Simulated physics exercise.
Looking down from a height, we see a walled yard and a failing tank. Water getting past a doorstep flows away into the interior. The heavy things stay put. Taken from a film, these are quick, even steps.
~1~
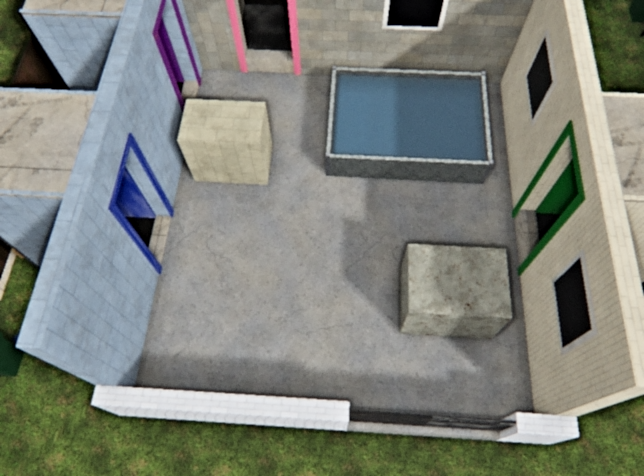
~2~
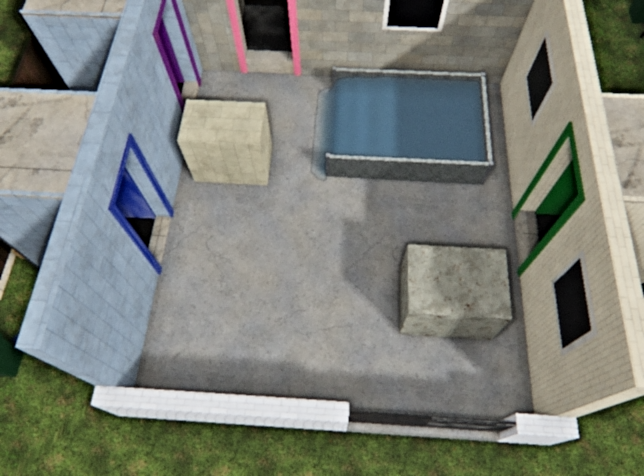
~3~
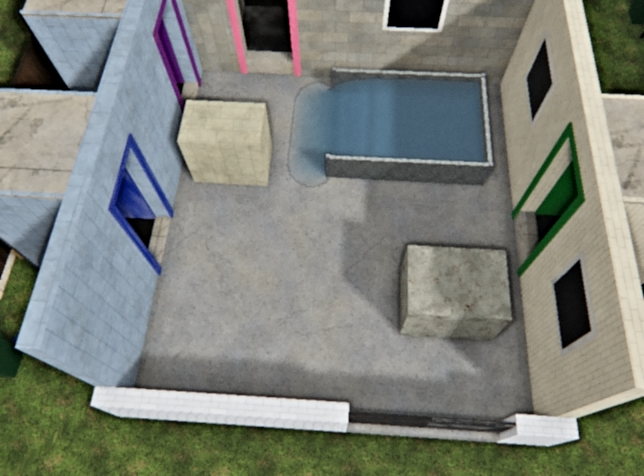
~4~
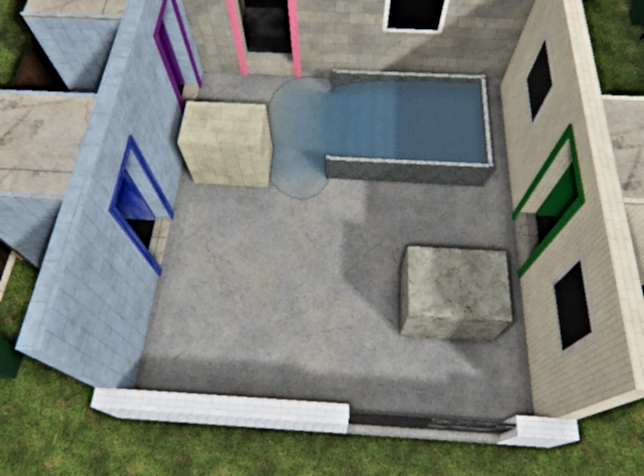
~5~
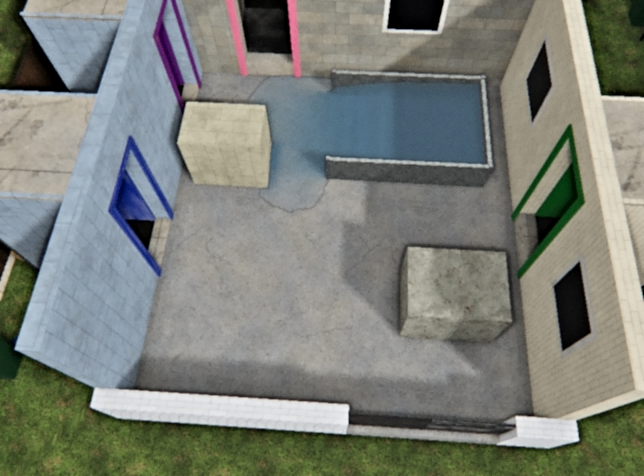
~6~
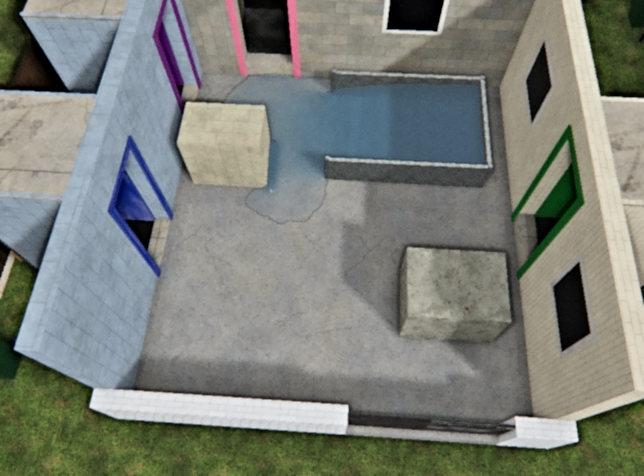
At the start, still water fills a low-walled tank near the back right of a walled yard with two large blocks. The tank's left side opens and water pours out, spreading leftward over the grey floor to the nearer pale block, then along its side and toward the pink-framed doorway.
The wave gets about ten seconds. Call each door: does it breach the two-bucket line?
Calls: The green door does not breach it; the pink door does not breach it; the purple door breaches it; the blue door does not breach it.
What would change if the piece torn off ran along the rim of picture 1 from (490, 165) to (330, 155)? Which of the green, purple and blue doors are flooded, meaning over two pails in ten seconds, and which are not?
Green falls short, purple falls short, blue exceeds the limit.
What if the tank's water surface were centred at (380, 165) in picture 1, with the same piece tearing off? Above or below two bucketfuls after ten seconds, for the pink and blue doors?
Finding: Pink door comes in lower; blue door goes beyond it.
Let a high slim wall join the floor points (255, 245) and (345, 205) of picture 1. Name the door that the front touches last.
Final one: The door marked green.
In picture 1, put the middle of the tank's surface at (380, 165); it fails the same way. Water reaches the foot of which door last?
The one you want is the door marked green.
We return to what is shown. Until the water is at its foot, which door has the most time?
My answer: The one in green.
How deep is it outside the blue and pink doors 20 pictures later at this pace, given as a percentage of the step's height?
120 and 70 %, in that order.
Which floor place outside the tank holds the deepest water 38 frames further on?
About (488, 92).
A moment on, water covers 25 % of the floor; the green door not reached, the pink door wet at the sill, nothing in, the purple door under two buckets in, the blue door not reached.
Next, water covers 40 % of the floor; the green door not reached, the pink door wet at the sill, nothing in, the purple door over two buckets in, the blue door wet at the sill, nothing in.
Then, water covers 65 % of the floor; the green door not reached, the pink door wet at the sill, nothing in, the purple door far over two buckets in, the blue door wet at the sill, nothing in.
Later, water covers 75 % of the floor; the green door not reached, the pink door wet at the sill, nothing in, the purple door far over two buckets in, the blue door wet at the sill, nothing in.
In the end, water covers 95 % of the floor; the green door wet at the sill, nothing in, the pink door wet at the sill, nothing in, the purple door far over two buckets in, the blue door wet at the sill, nothing in.
